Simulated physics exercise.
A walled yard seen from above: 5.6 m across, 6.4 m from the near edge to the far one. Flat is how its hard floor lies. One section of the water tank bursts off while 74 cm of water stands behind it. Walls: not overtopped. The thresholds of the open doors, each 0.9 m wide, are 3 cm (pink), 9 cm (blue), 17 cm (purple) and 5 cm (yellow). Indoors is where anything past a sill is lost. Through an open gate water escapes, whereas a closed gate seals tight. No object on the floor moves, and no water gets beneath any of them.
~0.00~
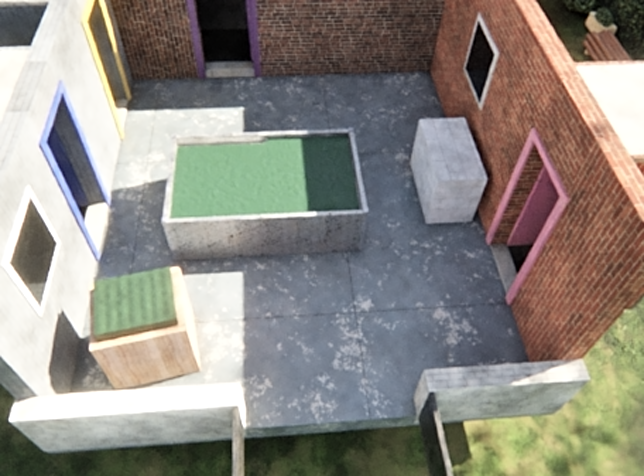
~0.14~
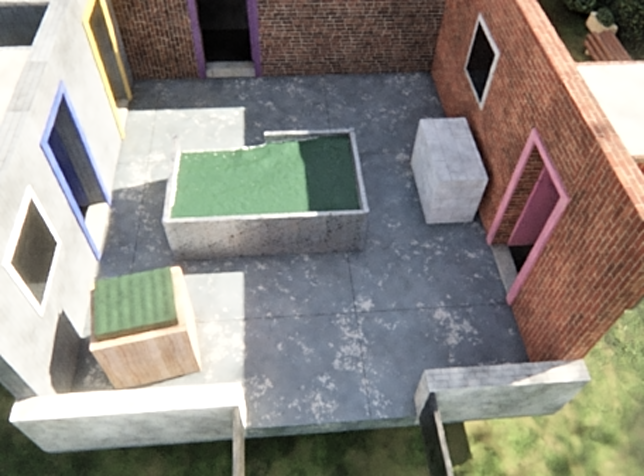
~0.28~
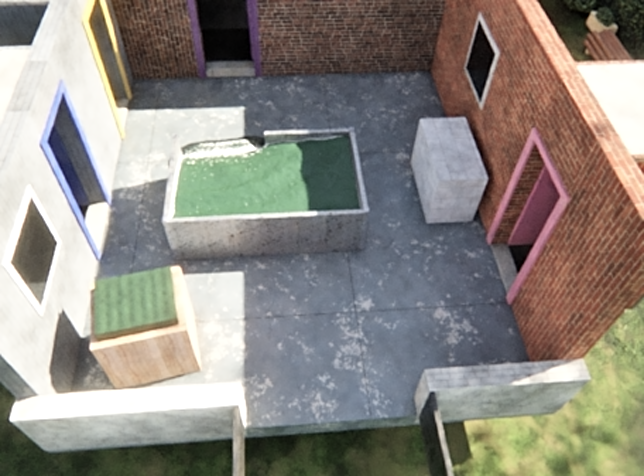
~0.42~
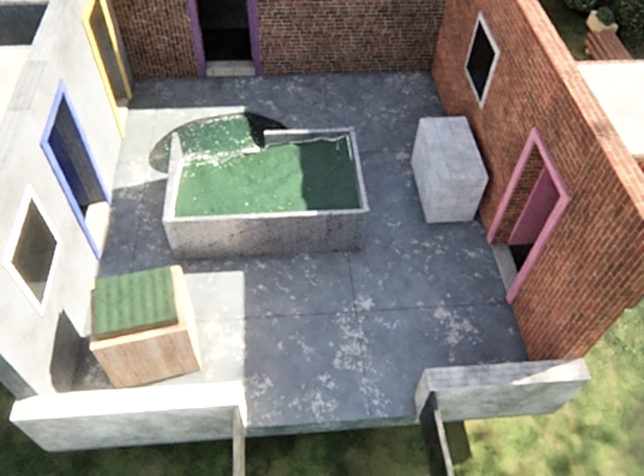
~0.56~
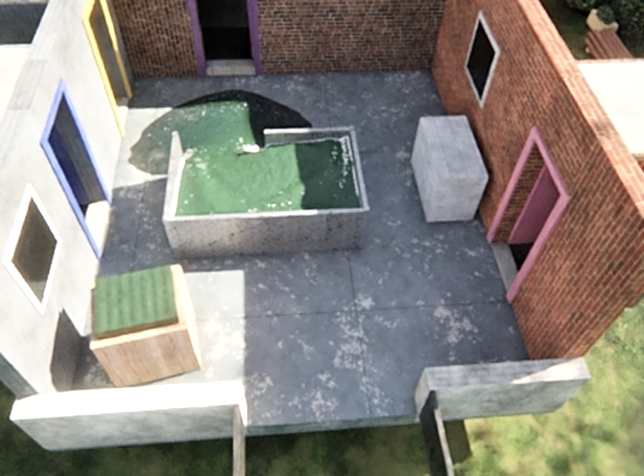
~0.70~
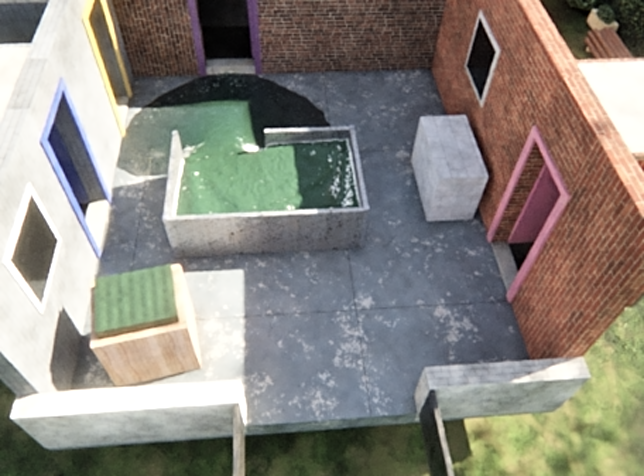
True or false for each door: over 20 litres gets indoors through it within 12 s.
Pink door - false, blue door - false, purple door - true, yellow door - true.
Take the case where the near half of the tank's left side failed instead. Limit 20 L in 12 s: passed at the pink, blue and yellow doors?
Pink exceeds; blue exceeds; yellow falls short.
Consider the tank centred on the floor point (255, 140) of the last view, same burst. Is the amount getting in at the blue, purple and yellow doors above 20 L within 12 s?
So the blue door keeps within it, the purple door tops the limit and the yellow door tops the limit.
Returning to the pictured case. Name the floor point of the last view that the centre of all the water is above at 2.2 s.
Centre: Approx. (245, 157) px.
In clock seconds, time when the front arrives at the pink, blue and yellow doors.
Pink = 4.5 s, blue = 3.0 s, yellow = 0.8 s.
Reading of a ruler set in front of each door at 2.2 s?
You'd see pink at 0 cm, blue at 0 cm, purple at 35 cm and yellow at 26 cm.
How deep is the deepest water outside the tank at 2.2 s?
Max around 40 cm.
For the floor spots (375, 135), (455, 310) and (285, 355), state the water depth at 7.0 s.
The depths come out at 12, 1 and 0 centimetres, in the order listed.
After 1.4 s water covers 25 % of the floor and is deepest (50 cm) near (133, 86); pink door not reached, blue door not reached, purple door 36 cm at the sill, 76 L in, yellow door 14 cm at the sill, 3 L in.
After 2.2 s water covers 30 % of the floor and is deepest (40 cm) near (203, 78); pink door not reached, blue door not reached, purple door 35 cm at the sill, 170 L in, yellow door 26 cm at the sill, 87 L in.
After 3.5 s water covers 40 % of the floor and is deepest (27 cm) near (144, 79); pink door not reached, blue door 2 cm at the sill, 0 L in, purple door 26 cm at the sill, 247 L in, yellow door 20 cm at the sill, 229 L in.
After 7.0 s water covers 75 % of the floor and is deepest (16 cm) near (438, 150); pink door 3 cm at the sill, 0 L in, blue door 3 cm at the sill, 0 L in, purple door 13 cm at the sill, 270 L in, yellow door 13 cm at the sill, 419 L in.
After 12.0 s water covers 95 % of the floor and is deepest (10 cm) near (437, 391); pink door 5 cm at the sill, 2 L in, blue door 3 cm at the sill, 0 L in, purple door 8 cm at the sill, 270 L in, yellow door 10 cm at the sill, 503 L in.
